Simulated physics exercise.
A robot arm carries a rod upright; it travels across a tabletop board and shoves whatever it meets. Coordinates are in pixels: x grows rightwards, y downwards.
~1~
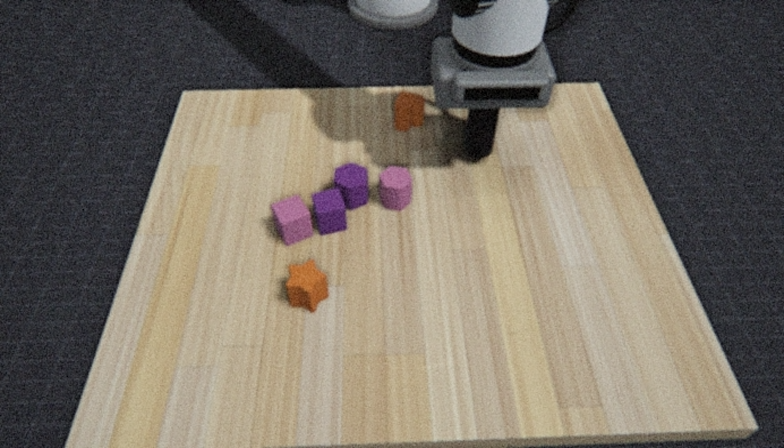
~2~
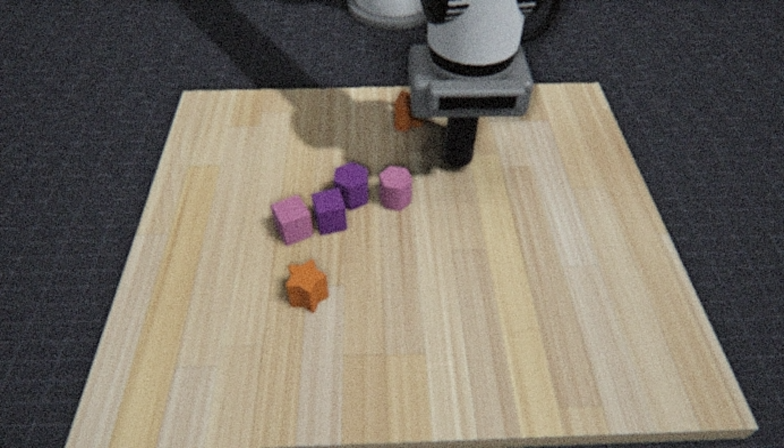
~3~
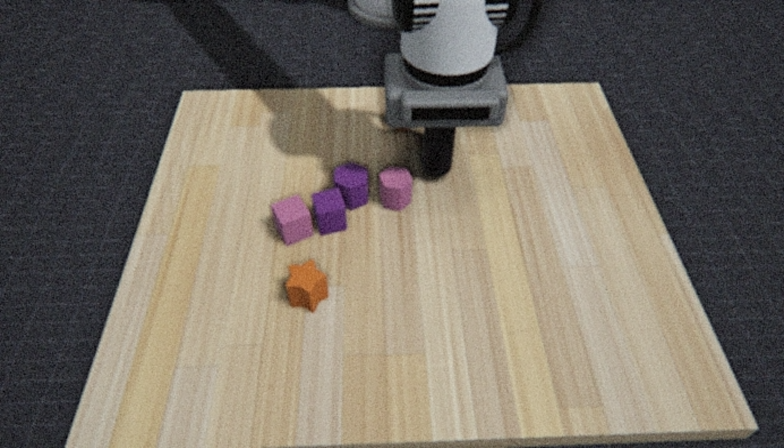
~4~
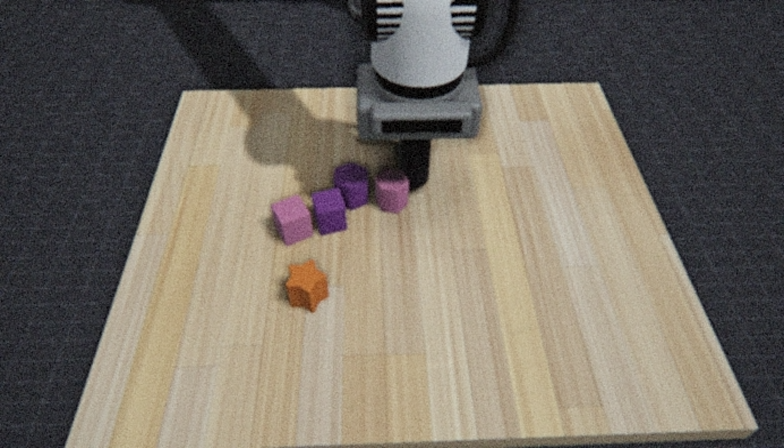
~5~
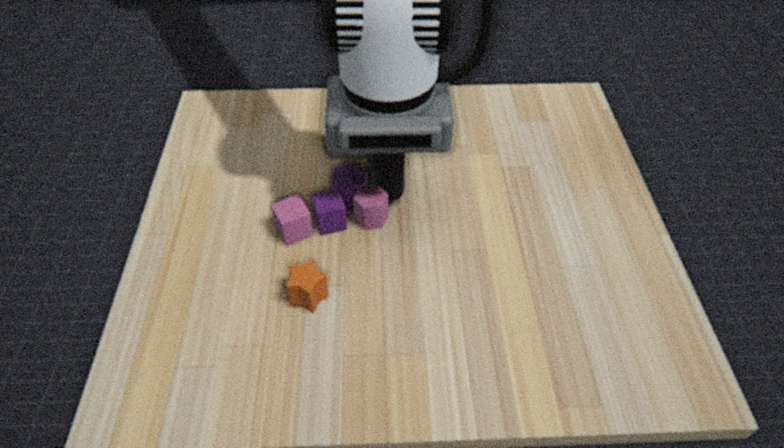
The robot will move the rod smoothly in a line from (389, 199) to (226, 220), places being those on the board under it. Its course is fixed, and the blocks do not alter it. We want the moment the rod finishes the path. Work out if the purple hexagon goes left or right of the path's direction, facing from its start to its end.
Right side.
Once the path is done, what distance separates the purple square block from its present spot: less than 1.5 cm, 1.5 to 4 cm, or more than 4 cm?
The best fit is 1.5 to 4 cm.
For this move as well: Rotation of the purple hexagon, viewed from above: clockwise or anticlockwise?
That block twists clockwise.
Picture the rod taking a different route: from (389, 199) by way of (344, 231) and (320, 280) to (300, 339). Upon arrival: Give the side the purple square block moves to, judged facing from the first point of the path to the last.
Goes right.
What follows on the original path. One third of the way, rod at (333, 198); pink square block at (285, 212); purple square block at (317, 207); purple hexagon at (302, 173), turned 35° clockwise; pink hexagon at (359, 203), turned 50° anticlockwise.
Two thirds of the way, rod at (279, 206); pink square block at (281, 214); purple square block at (314, 210); purple hexagon at (273, 167), turned 70° clockwise; pink hexagon at (359, 203), turned 50° anticlockwise.
At the end, rod at (224, 213); pink square block at (281, 214); purple square block at (314, 210); purple hexagon at (273, 167), turned 70° clockwise; pink hexagon at (359, 203), turned 50° anticlockwise.
